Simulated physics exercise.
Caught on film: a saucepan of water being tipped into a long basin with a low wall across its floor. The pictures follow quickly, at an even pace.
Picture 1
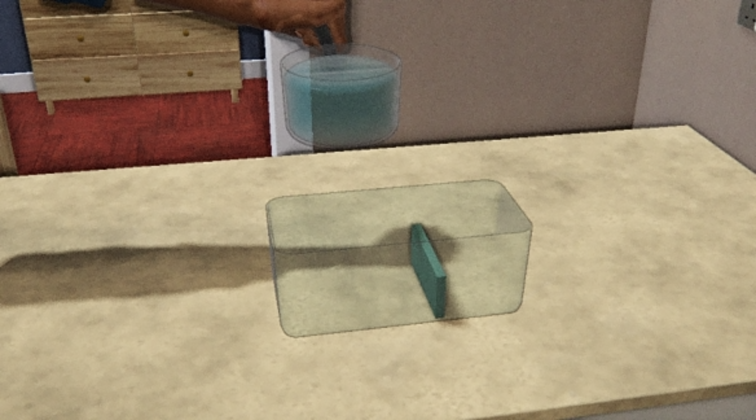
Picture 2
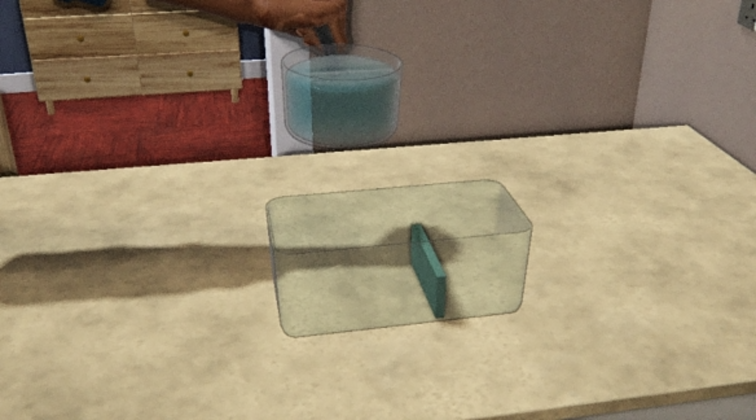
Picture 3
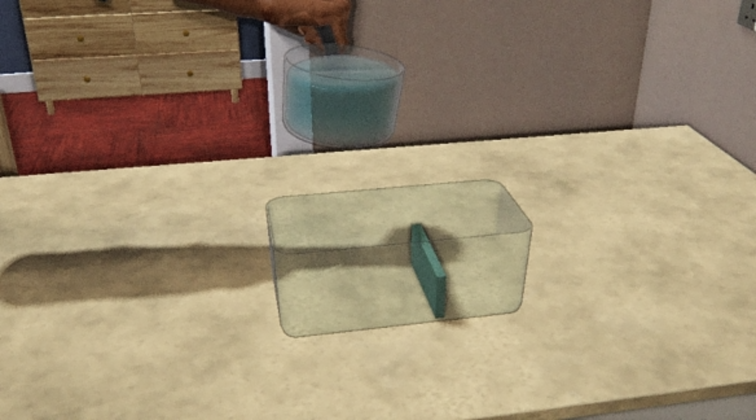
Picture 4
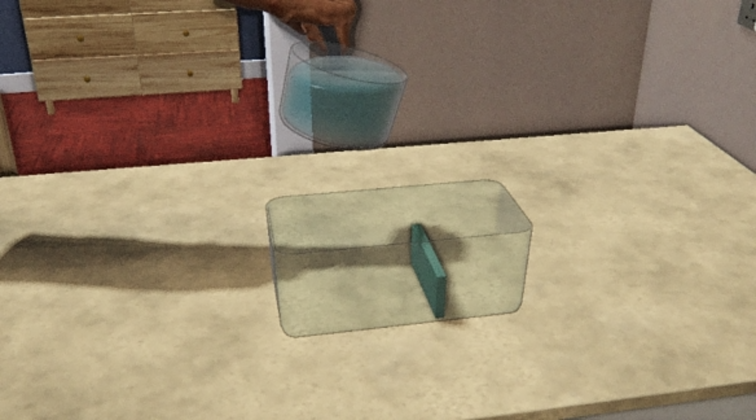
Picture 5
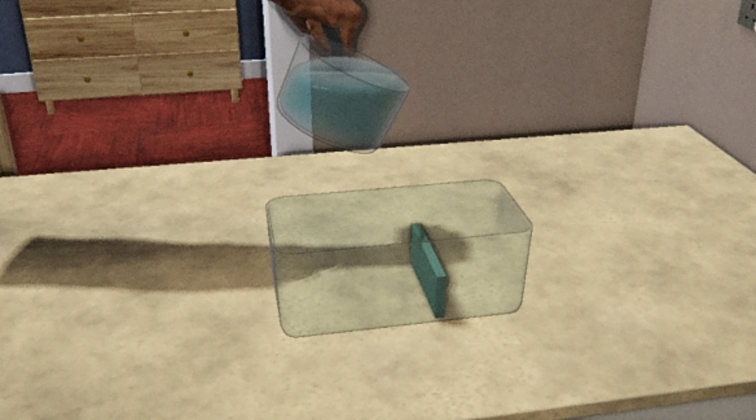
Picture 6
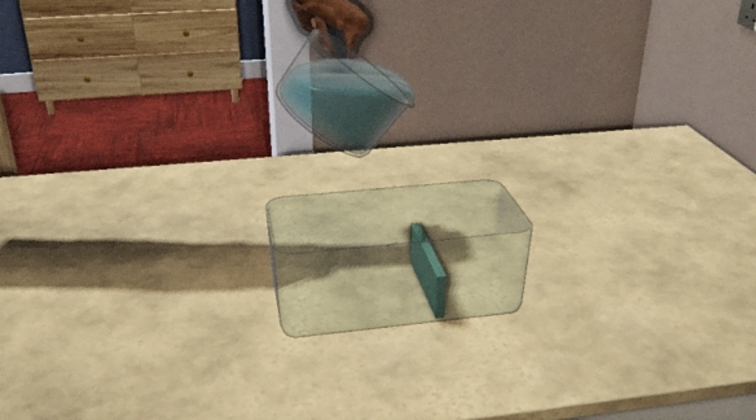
A hand tilts a clear round container of blue water rightward above a long clear basin.
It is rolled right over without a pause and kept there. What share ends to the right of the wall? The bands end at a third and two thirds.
It comes to between a third and two thirds.
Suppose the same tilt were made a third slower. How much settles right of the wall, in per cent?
Near 70 %.
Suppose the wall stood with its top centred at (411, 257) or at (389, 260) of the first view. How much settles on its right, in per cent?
The first gives 75 %, the second 85 %.
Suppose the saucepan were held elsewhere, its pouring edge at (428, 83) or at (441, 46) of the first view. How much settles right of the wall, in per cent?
The first gives 85 %, the second 80 %.
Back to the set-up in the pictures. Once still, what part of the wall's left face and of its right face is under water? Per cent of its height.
Some 20 per cent left and 50 right.
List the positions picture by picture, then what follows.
In the first frame, it leans 0°; its right rim is at (399, 60); the water meets the walls at (285, 74) and (396, 68); the long basin's rim runs from (270, 227) to (516, 205); the wall's top is at (428, 250).
In the second frame, it leans 2°; its right rim is at (400, 61); the water meets the walls at (284, 74) and (396, 68).
In the third frame, it leans 7°; its right rim is at (403, 66); the water meets the walls at (286, 72) and (399, 70).
In the fourth frame, it leans 15°; its right rim is at (405, 75); the water meets the walls at (289, 72) and (402, 72).
In the fifth frame, it leans 25°; its right rim is at (407, 86); the water meets the walls at (286, 79) and (403, 78); 1 per cent is over the edge.
In the sixth frame, it leans 38°; its right rim is at (406, 100); the water meets the walls at (284, 79) and (398, 86); 5 per cent is over the edge.
A moment on, the tilt is 105° and 26 per cent is still to pour, 1 is left of the wall and 25 right of it.
Next, the tilt is 109° and 5 per cent is still to pour, 22 is left of the wall and 54 right of it.
Then the tilt is 109° and 1 per cent is still to pour, 37 is left of the wall and 51 right of it.
Later the tilt is 109° and 0 per cent is still to pour, 44 is left of the wall and 52 right of it.
Finally, 45 per cent lies left of the wall, 52 right of it and 4 outside.
